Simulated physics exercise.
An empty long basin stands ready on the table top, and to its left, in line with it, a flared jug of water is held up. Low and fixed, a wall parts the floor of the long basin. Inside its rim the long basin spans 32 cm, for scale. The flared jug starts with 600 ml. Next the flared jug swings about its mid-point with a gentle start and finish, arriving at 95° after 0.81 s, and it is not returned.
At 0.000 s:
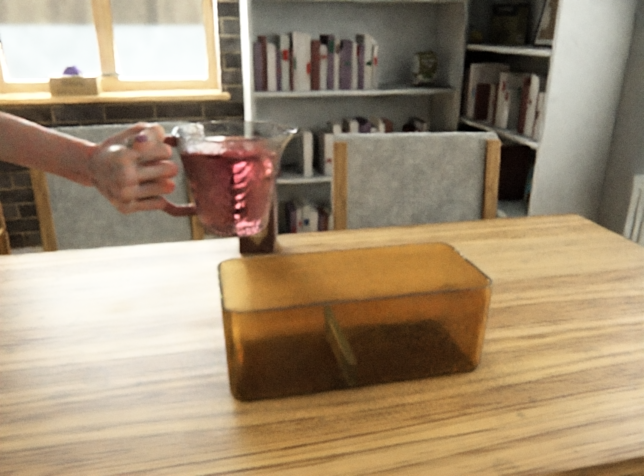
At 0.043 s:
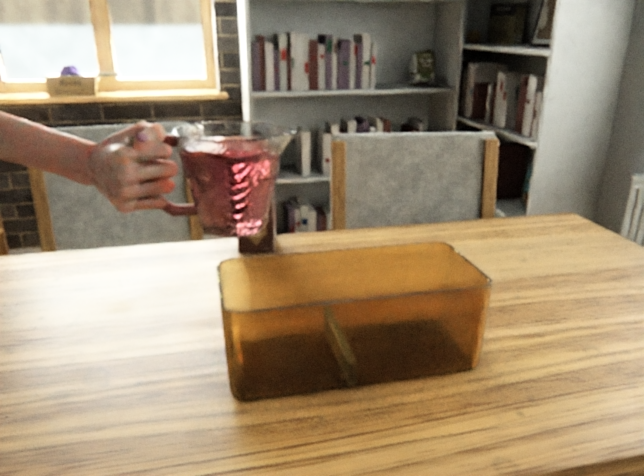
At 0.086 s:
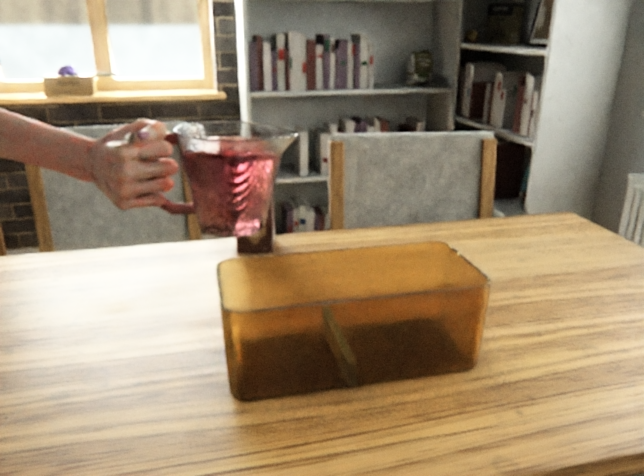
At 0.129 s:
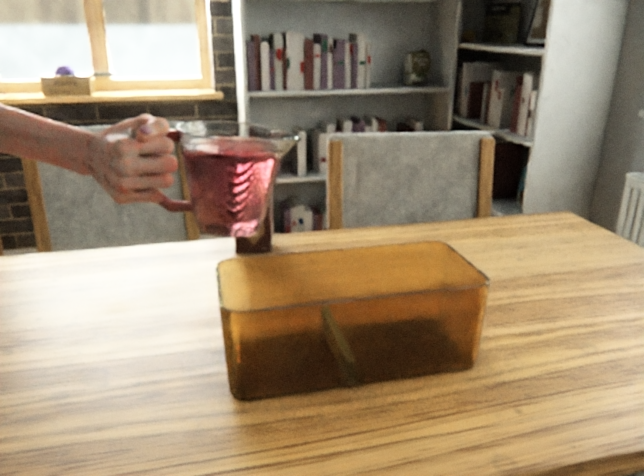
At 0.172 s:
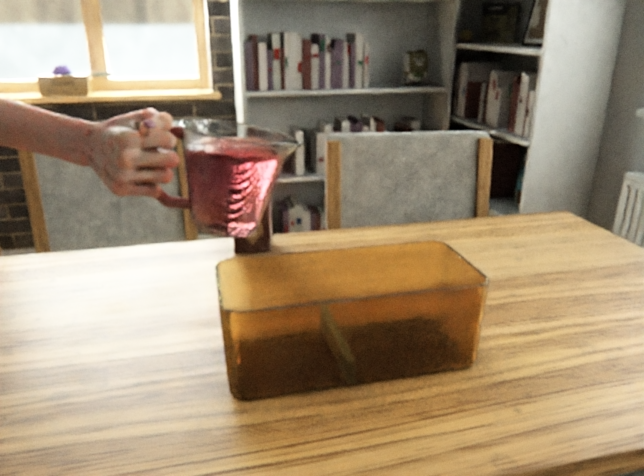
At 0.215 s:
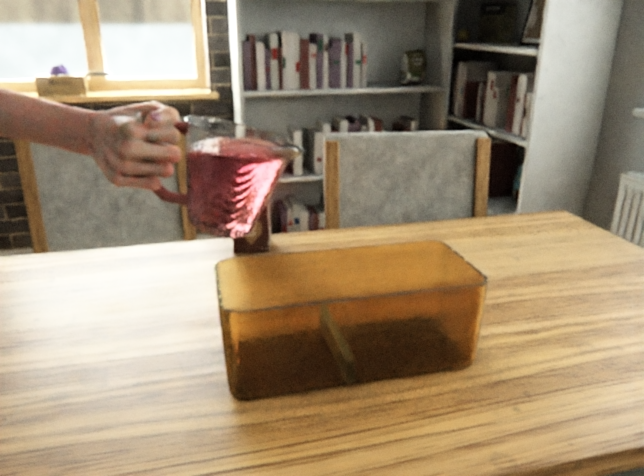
A hand slowly tilts a jug of red liquid rightward beside an amber basin.
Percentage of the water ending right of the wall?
68 per cent.
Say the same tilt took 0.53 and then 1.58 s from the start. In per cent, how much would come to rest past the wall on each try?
In order, 65 and 75 per cent.
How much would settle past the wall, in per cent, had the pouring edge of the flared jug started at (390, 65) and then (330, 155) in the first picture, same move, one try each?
70 per cent first, 90 per cent second.
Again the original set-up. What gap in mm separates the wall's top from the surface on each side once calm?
The left comes to roughly 22 mm and the right to roughly 14 mm.
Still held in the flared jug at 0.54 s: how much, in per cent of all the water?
66 %.
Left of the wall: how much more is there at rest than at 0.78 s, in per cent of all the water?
16 %.
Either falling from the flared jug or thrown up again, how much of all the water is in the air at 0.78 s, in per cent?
Near 14 per cent, I'd say.
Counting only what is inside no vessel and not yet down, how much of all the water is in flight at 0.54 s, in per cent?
Around 24 in a hundred.
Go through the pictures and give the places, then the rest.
The first frame shows tilt 0°; pouring edge (299, 130); surface from (181, 147) to (280, 143); the long basin's rim runs from (220, 286) to (470, 263); the wall's top is at (339, 335).
The second frame shows tilt 1°; pouring edge (299, 130); surface from (181, 147) to (280, 143).
The third frame shows tilt 3°; pouring edge (300, 133); surface from (181, 146) to (280, 145).
The fourth frame shows tilt 6°; pouring edge (301, 137); surface from (183, 146) to (282, 145).
The fifth frame shows tilt 10°; pouring edge (304, 142); surface from (186, 146) to (285, 147).
The sixth frame shows tilt 16°; pouring edge (306, 149); surface from (188, 147) to (291, 149).
After 0.54 s the tilt is 72° and 65 per cent is still to pour, 1 is left of the wall and 11 right of it.
After 0.78 s the tilt is 95° and 17 per cent is still to pour, 15 is left of the wall and 54 right of it.
After 1.04 s the tilt is 95° and 1 per cent is still to pour, 27 is left of the wall and 70 right of it.
After 1.31 s the tilt is 95° and 0 per cent is still to pour, 31 is left of the wall and 69 right of it.
In the end 32 per cent lies left of the wall, 68 right of it and 0 outside.
